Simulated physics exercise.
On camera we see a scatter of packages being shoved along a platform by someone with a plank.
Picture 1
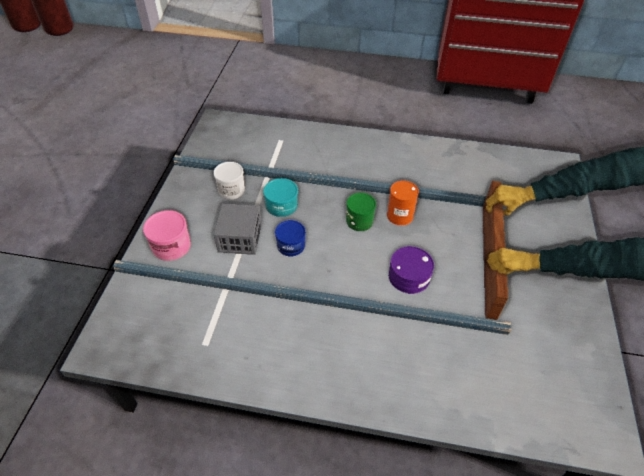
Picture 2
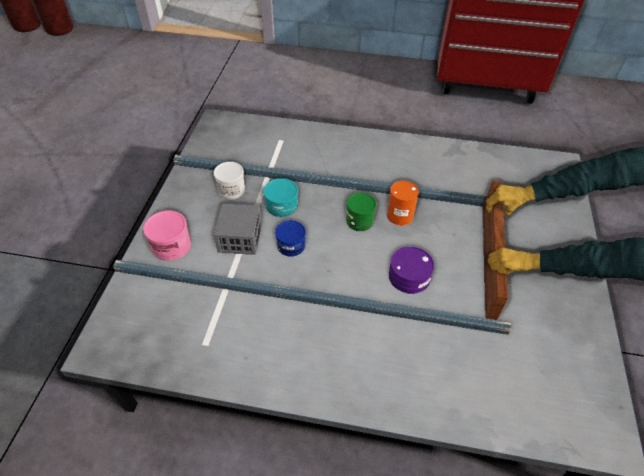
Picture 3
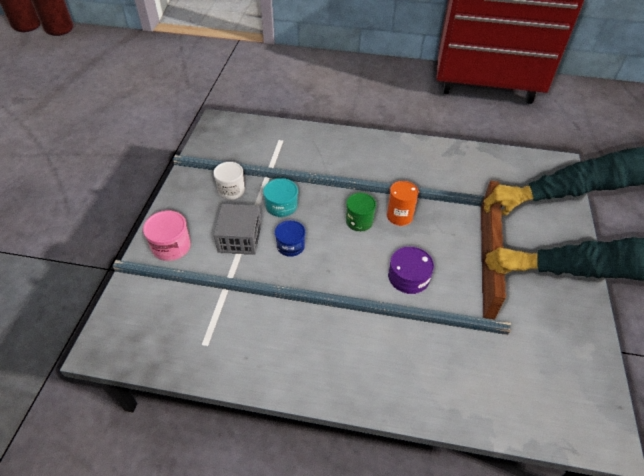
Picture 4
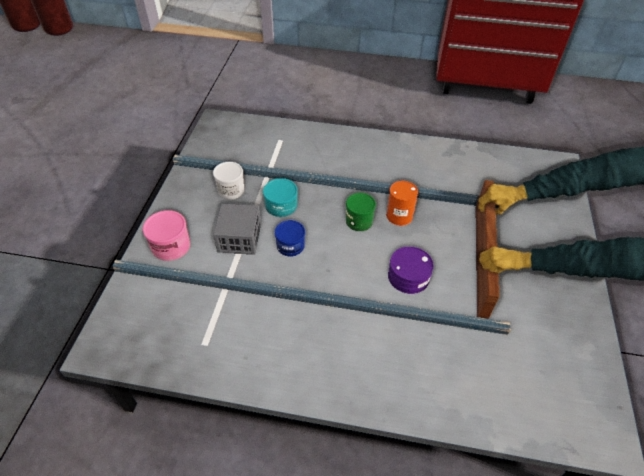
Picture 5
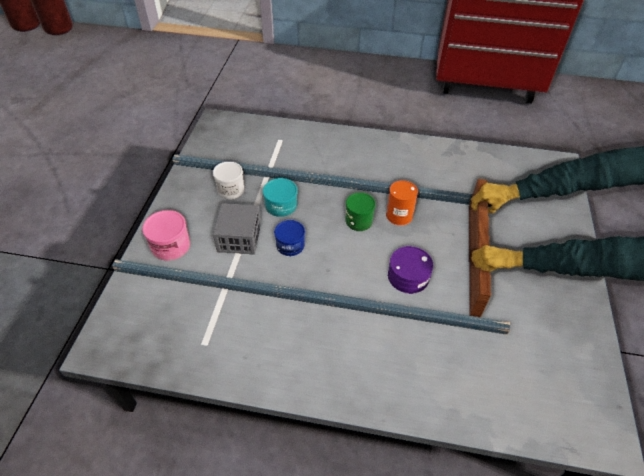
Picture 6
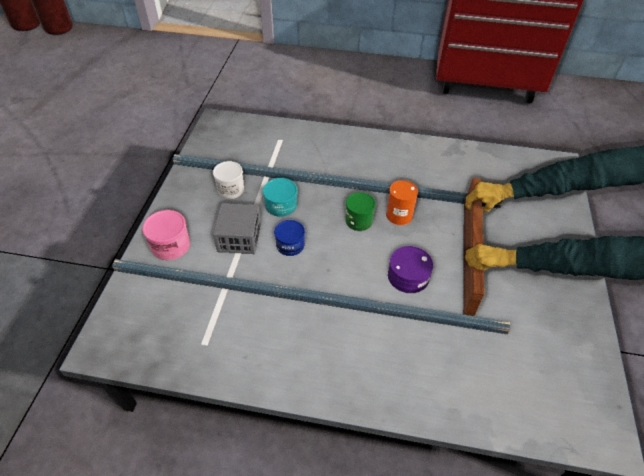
A wooden plank, held by two yellow-gloved hands, slid slowly a short way left between two rails on a grey table, while the colourful containers and a grey crate ahead of it stayed still.
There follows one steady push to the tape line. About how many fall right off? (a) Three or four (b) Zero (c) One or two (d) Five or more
Zero.
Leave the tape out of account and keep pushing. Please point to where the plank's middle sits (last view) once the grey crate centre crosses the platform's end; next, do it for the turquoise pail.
First one: Around (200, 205). Other one: Around (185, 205).
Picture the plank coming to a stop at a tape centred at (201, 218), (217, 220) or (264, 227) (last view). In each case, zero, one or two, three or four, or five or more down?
First 1 or 2, then 1 or 2, then none.
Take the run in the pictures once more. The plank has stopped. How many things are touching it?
It touches 3.
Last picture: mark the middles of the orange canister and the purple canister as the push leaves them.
About (249, 175), and about (219, 241).
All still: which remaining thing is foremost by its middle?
That's the pink pail.
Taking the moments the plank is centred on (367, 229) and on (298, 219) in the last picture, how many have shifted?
At the first spot 3, then 6.
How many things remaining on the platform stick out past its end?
The count would be 1.
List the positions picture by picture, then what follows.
In the first picture, pink pail (168, 236); white pail (230, 181); grey crate (239, 229); plank (494, 247); tape (249, 226).
In the second picture, white pail (230, 181); turquoise pail (281, 198).
In the third picture, grey crate (238, 229); blue pail (291, 239).
In the fourth picture, pink pail (168, 236); plank (486, 246).
In the fifth picture, white pail (229, 181); orange canister (402, 203).
In the sixth picture, pink pail (167, 236); white pail (229, 181); grey crate (238, 229); plank (473, 244); tape (249, 225).
Soon after, none off yet; pink pail at rest near (167, 236); white pail at rest near (229, 181); grey crate at rest near (238, 229).
After that, none off yet; pink pail at rest near (167, 236); white pail at rest near (229, 181); grey crate displaced a little near (224, 224).
In the end, the number that fall off is zero.
